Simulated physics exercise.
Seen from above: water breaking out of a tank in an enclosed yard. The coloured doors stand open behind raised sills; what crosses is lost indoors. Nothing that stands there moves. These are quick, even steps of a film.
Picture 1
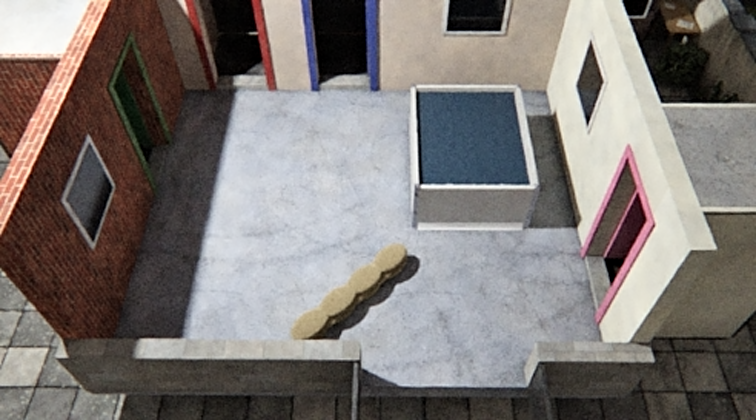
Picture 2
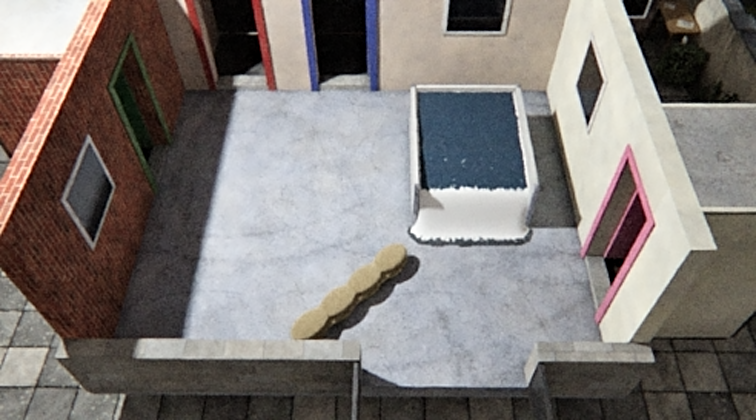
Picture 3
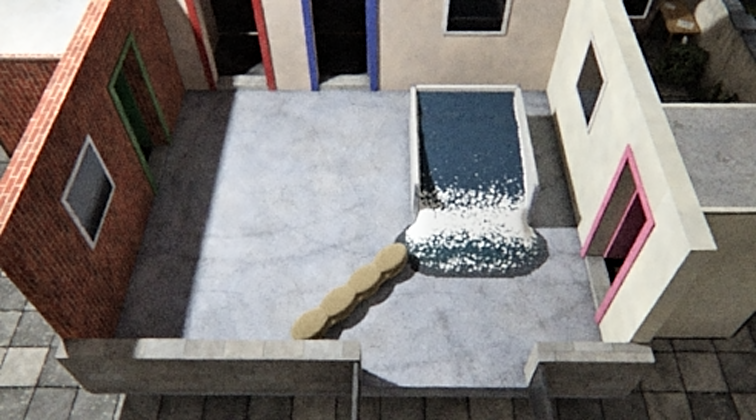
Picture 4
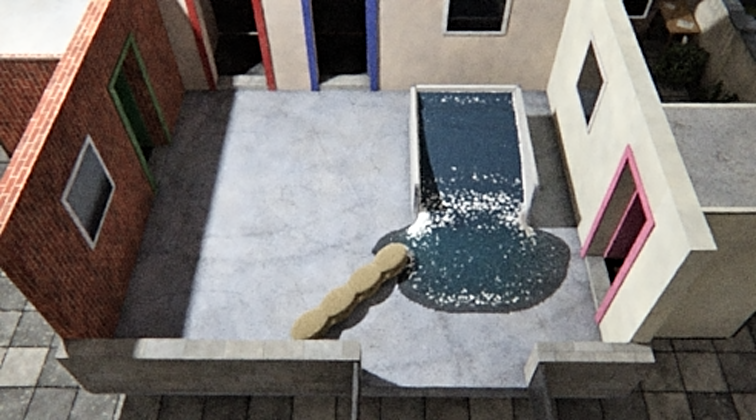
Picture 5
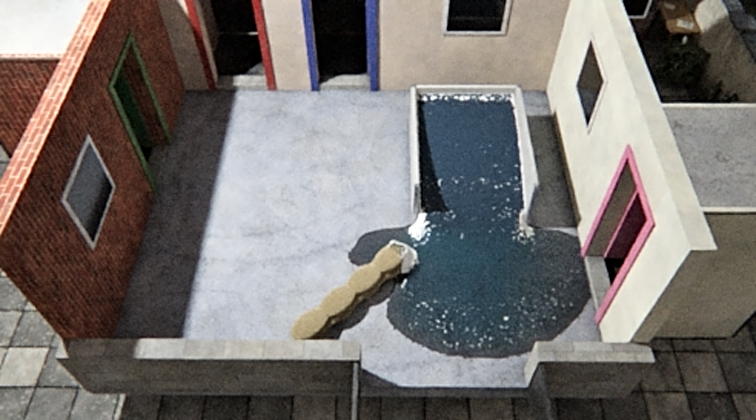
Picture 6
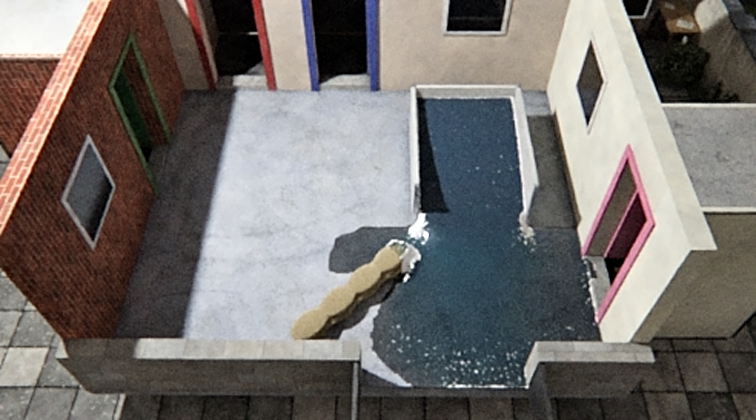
In a walled yard with coloured doorways, water bursts from the near side of a raised tank and spreads across the pale floor, flowing around a row of tan round blocks and reaching the right wall and front opening.
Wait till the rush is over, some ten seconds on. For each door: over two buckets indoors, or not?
In the end: The green door holds within the limit; the blue door holds within the limit; the red door holds within the limit; the pink door floods.
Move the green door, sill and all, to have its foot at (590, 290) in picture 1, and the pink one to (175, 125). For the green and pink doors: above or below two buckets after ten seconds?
Then: Green is over, pink lets less in.
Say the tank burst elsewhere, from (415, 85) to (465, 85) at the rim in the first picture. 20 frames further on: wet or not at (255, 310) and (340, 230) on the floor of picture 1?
As listed: Free of water, no water.
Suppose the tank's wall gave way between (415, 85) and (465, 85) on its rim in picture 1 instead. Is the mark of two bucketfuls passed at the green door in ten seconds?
Then: The green one goes over.
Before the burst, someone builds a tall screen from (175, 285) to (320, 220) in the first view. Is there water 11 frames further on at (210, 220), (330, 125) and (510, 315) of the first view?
In turn: Clear, no water, flooded.
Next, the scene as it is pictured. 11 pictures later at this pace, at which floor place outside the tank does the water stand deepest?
Around (542, 368).
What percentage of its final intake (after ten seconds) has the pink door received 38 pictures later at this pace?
Near 100 in a hundred.
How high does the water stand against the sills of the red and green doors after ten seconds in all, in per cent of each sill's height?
Roughly 0 per cent, then 30 per cent.
A moment on, water covers 25 % of the floor; the green door not reached, the blue door not reached, the red door not reached, the pink door under two buckets in.
Next, water covers 30 % of the floor; the green door not reached, the blue door not reached, the red door not reached, the pink door over two buckets in.
Then, water covers 35 % of the floor; the green door not reached, the blue door not reached, the red door not reached, the pink door far over two buckets in.
Later, water covers 45 % of the floor; the green door wet at the sill, nothing in, the blue door not reached, the red door not reached, the pink door far over two buckets in.
In the end, water covers 65 % of the floor; the green door wet at the sill, nothing in, the blue door wet at the sill, nothing in, the red door not reached, the pink door far over two buckets in.
